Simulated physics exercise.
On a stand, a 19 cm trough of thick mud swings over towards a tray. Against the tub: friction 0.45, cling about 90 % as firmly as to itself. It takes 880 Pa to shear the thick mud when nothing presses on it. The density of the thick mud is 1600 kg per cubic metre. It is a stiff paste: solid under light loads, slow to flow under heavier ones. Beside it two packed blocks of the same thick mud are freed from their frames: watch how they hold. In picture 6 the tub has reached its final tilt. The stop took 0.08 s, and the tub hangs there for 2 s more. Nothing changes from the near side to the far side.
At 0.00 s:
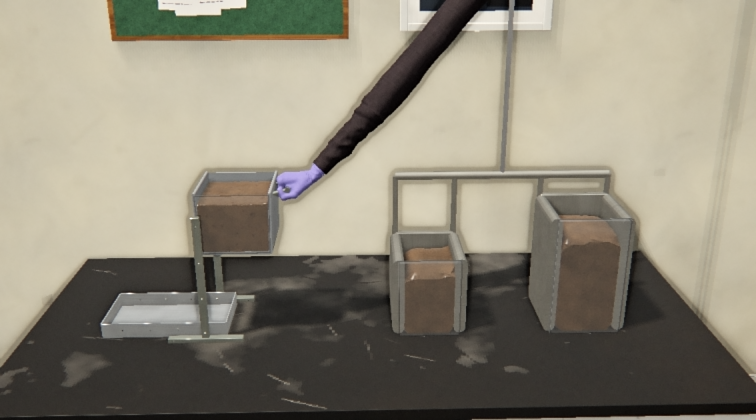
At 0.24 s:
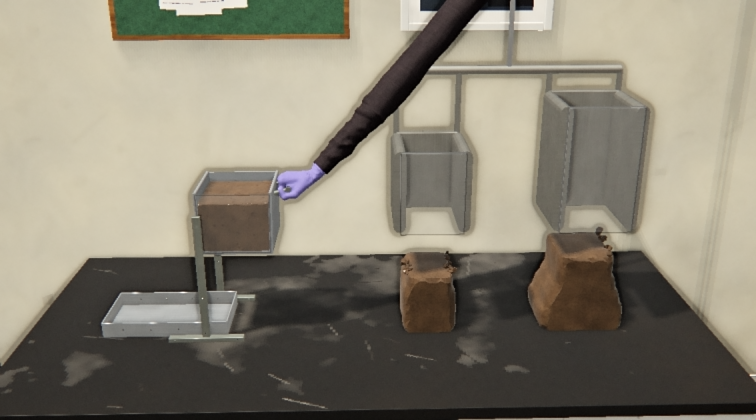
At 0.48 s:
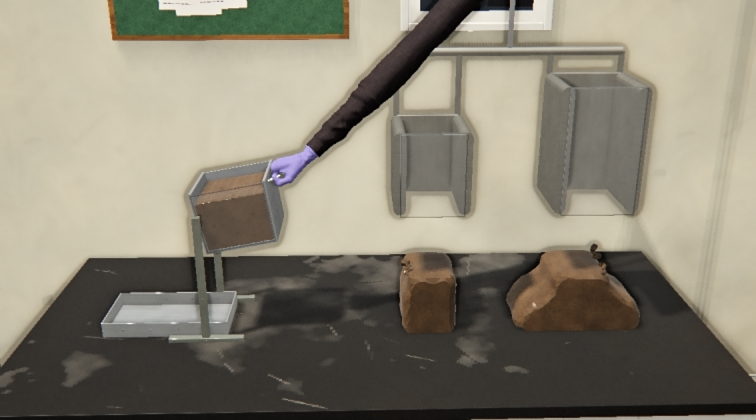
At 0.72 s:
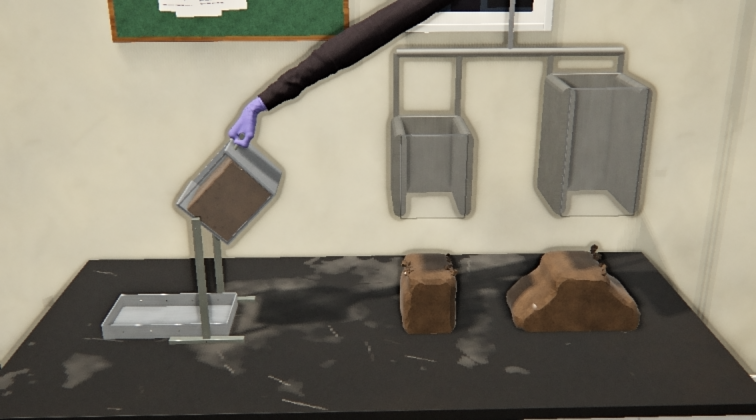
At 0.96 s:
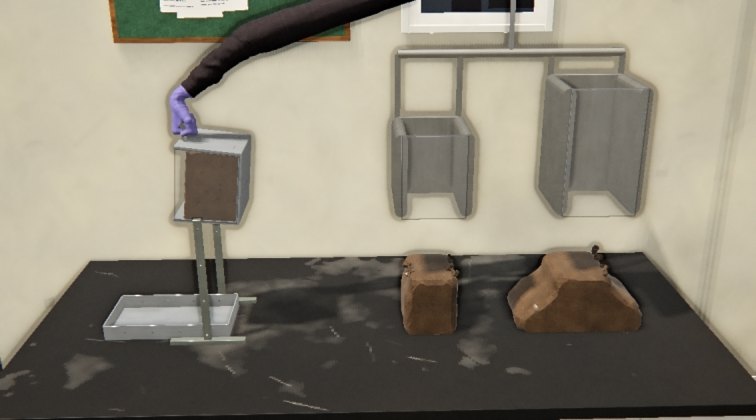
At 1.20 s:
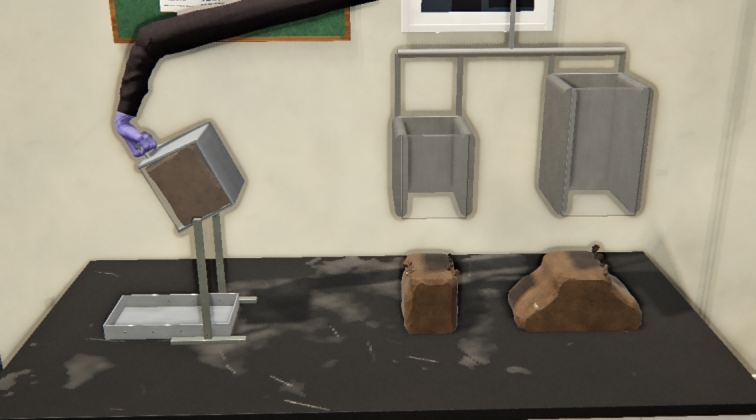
A purple-gloved hand on a dark-sleeved arm and a rising grey frame move above a scratched black table, seen from the front and slightly above by a still camera. A grey tub of brown mud stands on a post stand at left beside a pale tray, with two brown blocks at right. The frame lifts off both blocks, the right one slumping wide, then the hand swings the tub over leftward, mud still inside.
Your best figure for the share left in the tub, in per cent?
Expect roughly 0 %.
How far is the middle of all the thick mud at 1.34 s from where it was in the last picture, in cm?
Some 7 cm.
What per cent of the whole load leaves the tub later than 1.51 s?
About 25 %.
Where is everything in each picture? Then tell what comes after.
In the first frame, handle-side rim at (268, 195), tilt 0 degrees; top of the thick mud at (214, 204); blocks stand 21 cm, 33 cm (left to right).
In the second frame, handle-side rim at (268, 194), tilt 0 degrees; top of the thick mud at (215, 204); blocks stand 21 cm, 27 cm (left to right).
In the third frame, handle-side rim at (262, 183), tilt 10 degrees; top of the thick mud at (259, 193); blocks stand 20 cm, 21 cm (left to right).
In the fourth frame, handle-side rim at (224, 153), tilt 46 degrees; top of the thick mud at (230, 163); blocks stand 20 cm, 20 cm (left to right).
In the fifth frame, handle-side rim at (175, 150), tilt 84 degrees; top of the thick mud at (187, 153); blocks stand 20 cm, 20 cm (left to right).
In the sixth frame, handle-side rim at (140, 169), tilt 116 degrees; top of the thick mud at (190, 148); blocks stand 20 cm, 20 cm (left to right).
After 1.34 s, the tub is at 116 degrees and holds 75 %.
After 1.51 s, the tub is at 116 degrees and holds 24 %.
After 1.68 s, the tub is at 116 degrees and holds 0 %.
After 1.85 s, the tub is at 116 degrees and holds 0 %.
After 3.20 s, at the end, the tub is at 116 degrees and holds 0 %.
